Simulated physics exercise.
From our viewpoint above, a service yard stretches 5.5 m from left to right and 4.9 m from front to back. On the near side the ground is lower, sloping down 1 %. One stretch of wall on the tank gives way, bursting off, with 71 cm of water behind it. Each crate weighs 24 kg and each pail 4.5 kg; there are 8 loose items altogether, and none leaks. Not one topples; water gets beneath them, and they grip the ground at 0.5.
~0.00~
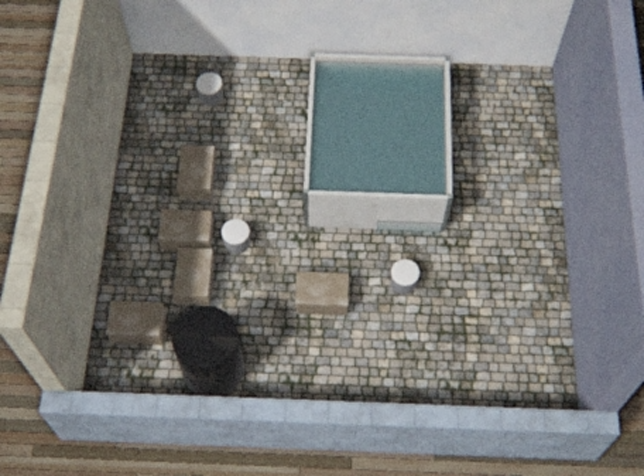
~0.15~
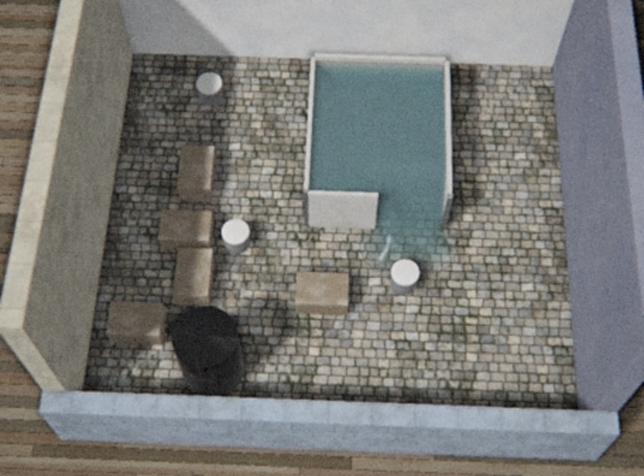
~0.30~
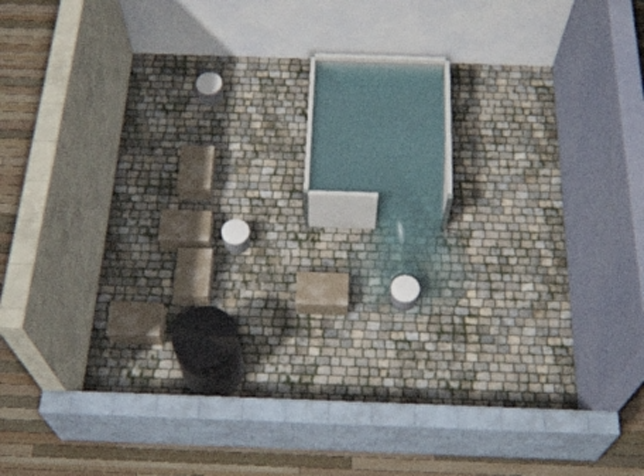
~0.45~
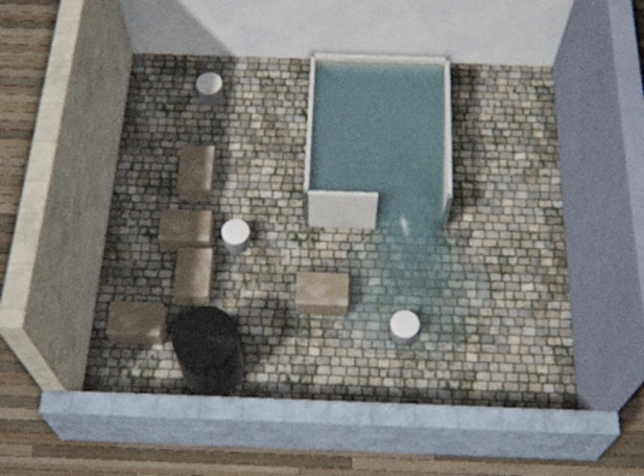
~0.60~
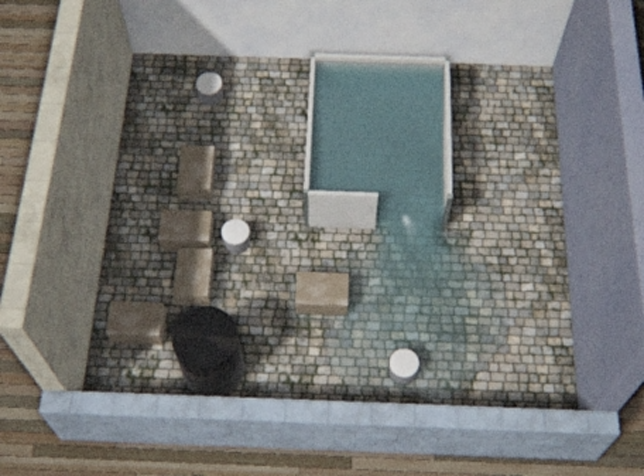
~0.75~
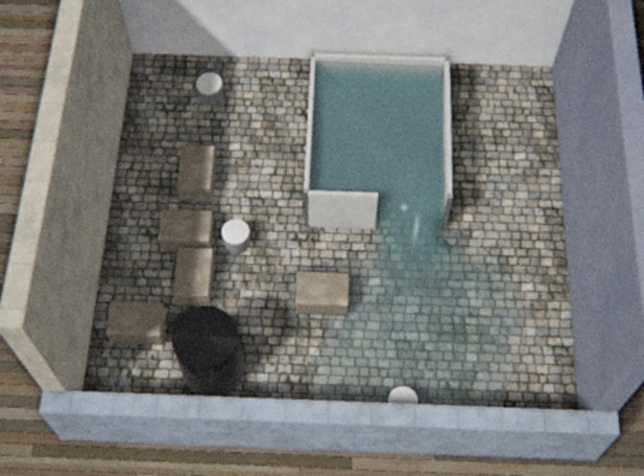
In a walled, cobbled yard scattered with brown blocks and white pails, a raised tank stands full of water at the back. Part of its front wall disappears and water spreads over the stones, carrying one pail steadily to the near wall while the other objects stay put.
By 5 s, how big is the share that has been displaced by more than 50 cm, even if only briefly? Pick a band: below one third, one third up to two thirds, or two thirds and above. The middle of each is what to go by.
The share is below one third.
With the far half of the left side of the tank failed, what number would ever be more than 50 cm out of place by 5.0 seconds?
The answer then is 6.
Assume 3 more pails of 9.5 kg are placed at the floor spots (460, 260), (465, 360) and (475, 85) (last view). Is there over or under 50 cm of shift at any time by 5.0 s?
Answers in order are crosses the line, crosses the line and does not cross.
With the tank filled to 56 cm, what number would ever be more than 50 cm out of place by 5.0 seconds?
The count would be 2.
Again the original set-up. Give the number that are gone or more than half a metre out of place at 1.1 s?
My count gives 1.
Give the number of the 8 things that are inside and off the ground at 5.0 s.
At that time, 1.
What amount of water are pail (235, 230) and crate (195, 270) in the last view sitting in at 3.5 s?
4 and 4 cm.
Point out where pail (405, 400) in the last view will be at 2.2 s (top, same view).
Position: About (362, 389).
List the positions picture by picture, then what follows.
A pail at (405, 272) rests on the ground; a crate at (322, 288), on the bottom; water covers 3.2 m2; 0 of 8 have shifted, in the first picture.
A pail at (405, 272) rests on the ground; a crate at (322, 288) rests on the ground; 3.7 m2 under water; 0 of 8 have shifted, in the second picture.
A pail at (405, 288) rests on the ground, 21 cm from its start; a crate at (322, 288) rests on the ground; 4.4 m2 under water; 1 of 8 have shifted, in the third picture.
A pail at (405, 324), on the bottom, 64 cm from its start; a crate at (322, 288) rests on the ground; water covers 5.3 m2; 1 of 8 have shifted, in the fourth picture.
A pail at (404, 362), on the bottom, 110 cm from its start; a crate at (322, 288) rests on the ground; water covers 6.4 m2; 1 of 8 have shifted, in the fifth picture.
A pail at (403, 400), on the bottom, 154 cm from its start; a crate at (322, 288) rests on the ground; water covers 7.7 m2; 1 of 8 have shifted, in the sixth picture.
After 1.1 s 1 of 8 are over 50 cm from their spots; 1 afloat.
After 2.2 s 1 of 8 are over 50 cm from their spots; 1 afloat.
After 3.5 s 2 of 8 are over 50 cm from their spots; 1 afloat.
After 5.0 s 2 of 8 are over 50 cm from their spots, and 2 have been at some point; 1 afloat.
